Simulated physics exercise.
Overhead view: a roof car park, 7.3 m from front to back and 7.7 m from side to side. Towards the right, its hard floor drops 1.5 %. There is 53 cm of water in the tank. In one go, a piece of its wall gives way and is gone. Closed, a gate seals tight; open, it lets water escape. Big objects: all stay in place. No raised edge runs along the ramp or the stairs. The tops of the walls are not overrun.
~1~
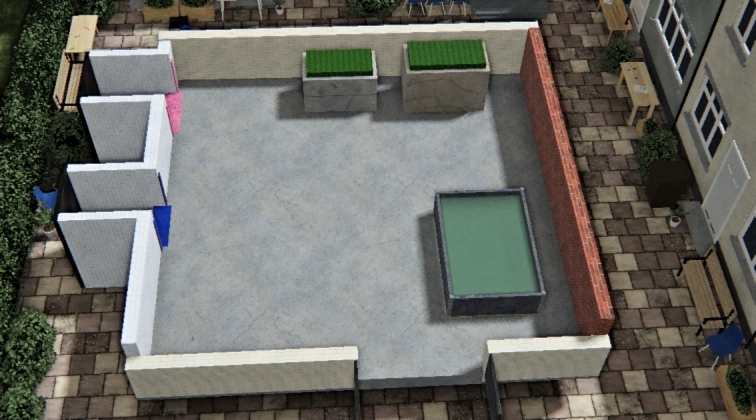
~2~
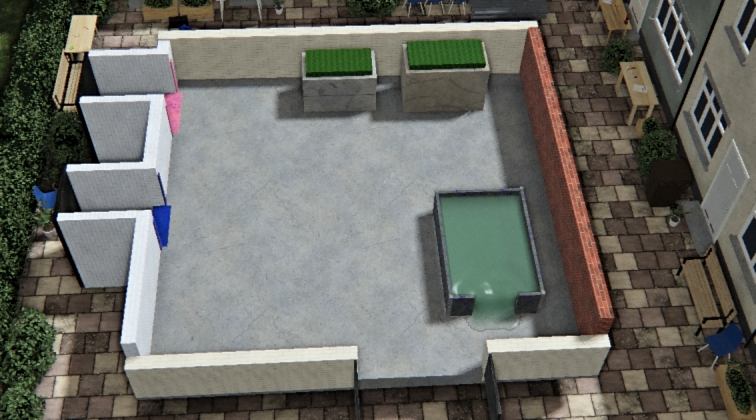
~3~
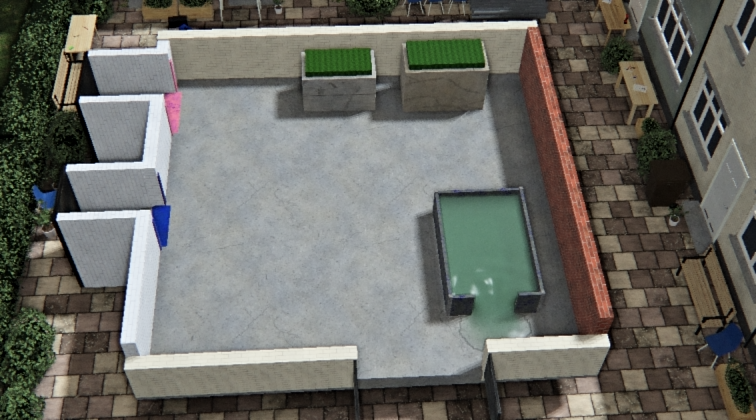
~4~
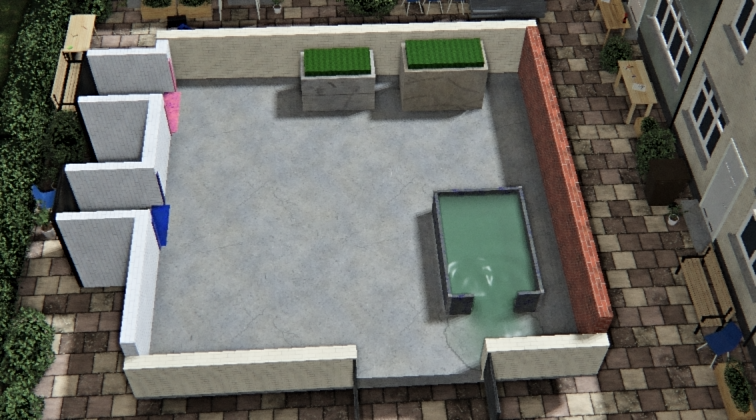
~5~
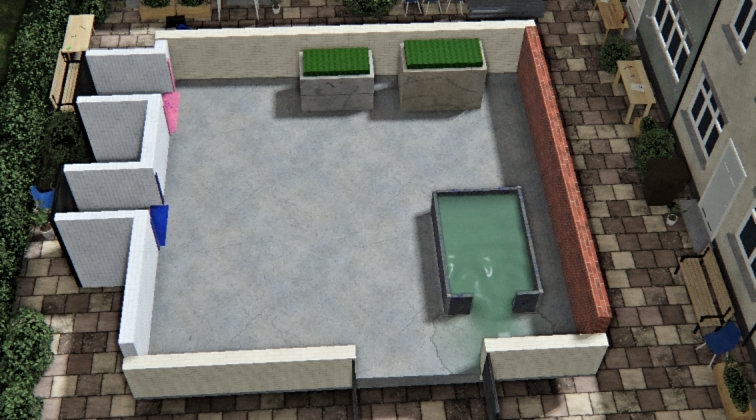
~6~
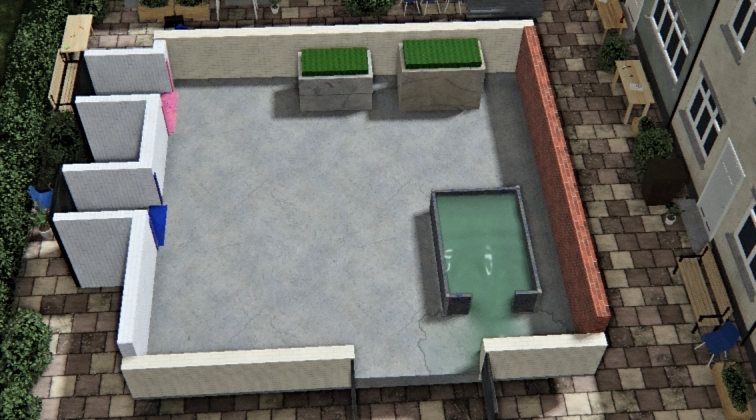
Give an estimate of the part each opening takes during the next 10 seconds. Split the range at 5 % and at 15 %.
The gateway gets above 15 % of the water. The stair shaft (marked pink) gets not even 5 % of the water. The basement ramp (marked blue) gets not even 5 % of the water.
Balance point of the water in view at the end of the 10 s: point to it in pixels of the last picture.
Around (458, 216).
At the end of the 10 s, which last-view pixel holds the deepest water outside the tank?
It's at about (577, 356) in the last picture.
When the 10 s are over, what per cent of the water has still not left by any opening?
Roughly 72 percent.
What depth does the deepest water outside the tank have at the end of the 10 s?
Peak depth: Approx. 13 cm.
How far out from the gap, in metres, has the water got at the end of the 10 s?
About 7.4 m.
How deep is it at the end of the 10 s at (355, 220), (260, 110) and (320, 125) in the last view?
1, 0 and 1 cm.
A moment later water covers 5 % of the floor and is deepest (42 cm) near (577, 356); gone so far, the gateway 3 %, the stair shaft (marked pink) 0 %, the basement ramp (marked blue) 0 %.
Soon after water covers 10 % of the floor and is deepest (38 cm) near (577, 356); gone so far, the gateway 8 %, the stair shaft (marked pink) 0 %, the basement ramp (marked blue) 0 %.
Next water covers 20 % of the floor and is deepest (27 cm) near (577, 356); gone so far, the gateway 14 %, the stair shaft (marked pink) 0 %, the basement ramp (marked blue) 0 %.
Later on water covers 30 % of the floor and is deepest (20 cm) near (577, 356); gone so far, the gateway 22 %, the stair shaft (marked pink) 0 %, the basement ramp (marked blue) 0 %.
At the end water covers 40 % of the floor and is deepest (13 cm) near (577, 356); gone so far, the gateway 28 %, the stair shaft (marked pink) 0 %, the basement ramp (marked blue) 0 %.
